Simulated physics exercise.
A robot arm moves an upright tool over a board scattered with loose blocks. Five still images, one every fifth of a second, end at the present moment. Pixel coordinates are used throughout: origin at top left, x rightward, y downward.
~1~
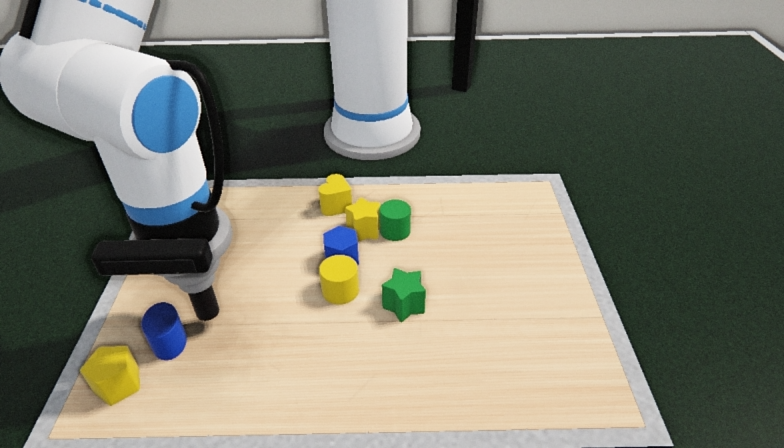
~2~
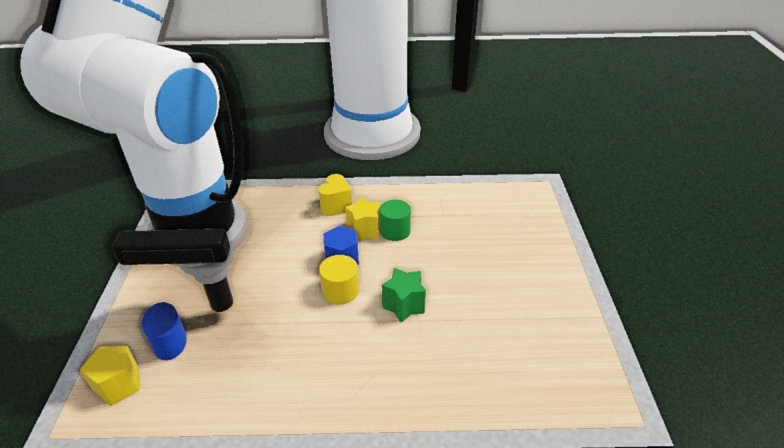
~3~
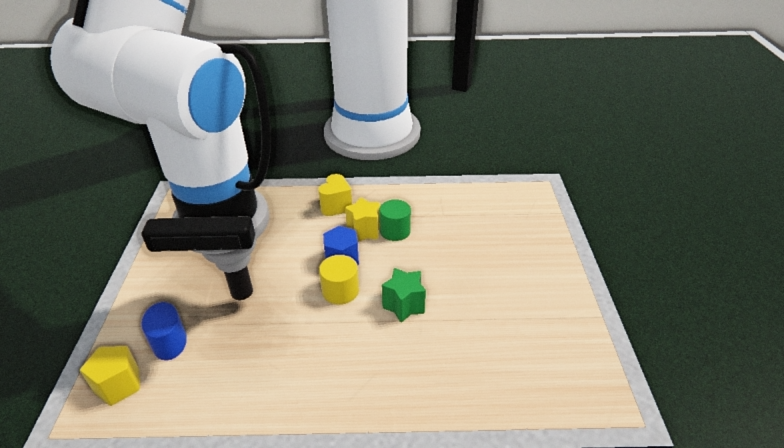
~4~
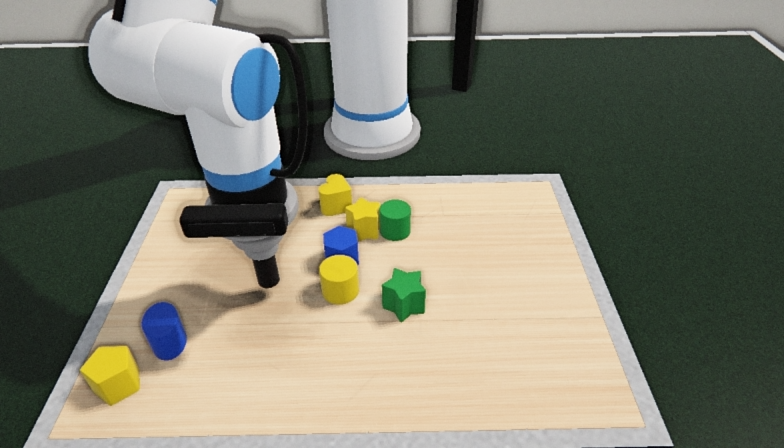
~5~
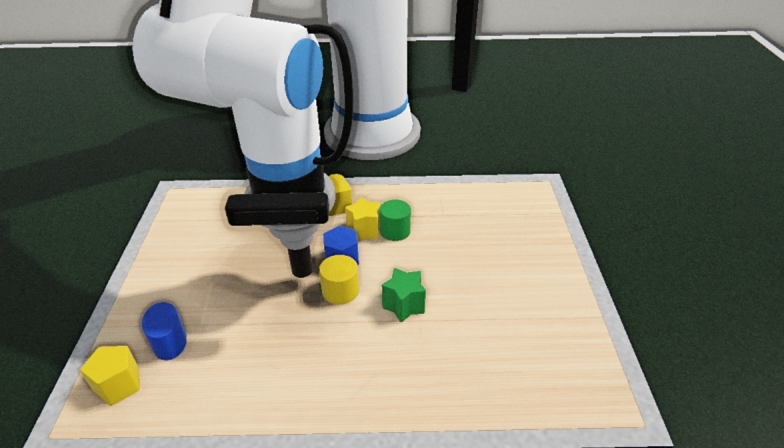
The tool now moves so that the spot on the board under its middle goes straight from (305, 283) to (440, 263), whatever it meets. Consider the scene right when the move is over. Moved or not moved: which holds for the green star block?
Here the green star block stays on its spot.
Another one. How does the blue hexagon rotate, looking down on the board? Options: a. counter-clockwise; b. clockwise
Option a.
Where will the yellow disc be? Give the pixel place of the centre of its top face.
That would be at about pixel (372, 273).
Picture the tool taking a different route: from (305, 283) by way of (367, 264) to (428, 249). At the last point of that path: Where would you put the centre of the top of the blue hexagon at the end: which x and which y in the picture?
That would be at about pixel (359, 224).
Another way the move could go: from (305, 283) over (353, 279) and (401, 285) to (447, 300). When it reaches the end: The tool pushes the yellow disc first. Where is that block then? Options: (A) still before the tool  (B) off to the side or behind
Letter B.
What follows on the original path. One third of the way, tool (352, 265); yellow disc (366, 272); blue hexagon (344, 236), turned 20° anticlockwise.
Two thirds of the way, tool (397, 258); yellow disc (372, 273); blue hexagon (345, 236), turned 25° anticlockwise.
At the end, tool (441, 250); yellow disc (372, 273); blue hexagon (345, 236), turned 25° anticlockwise; green star block unmoved.
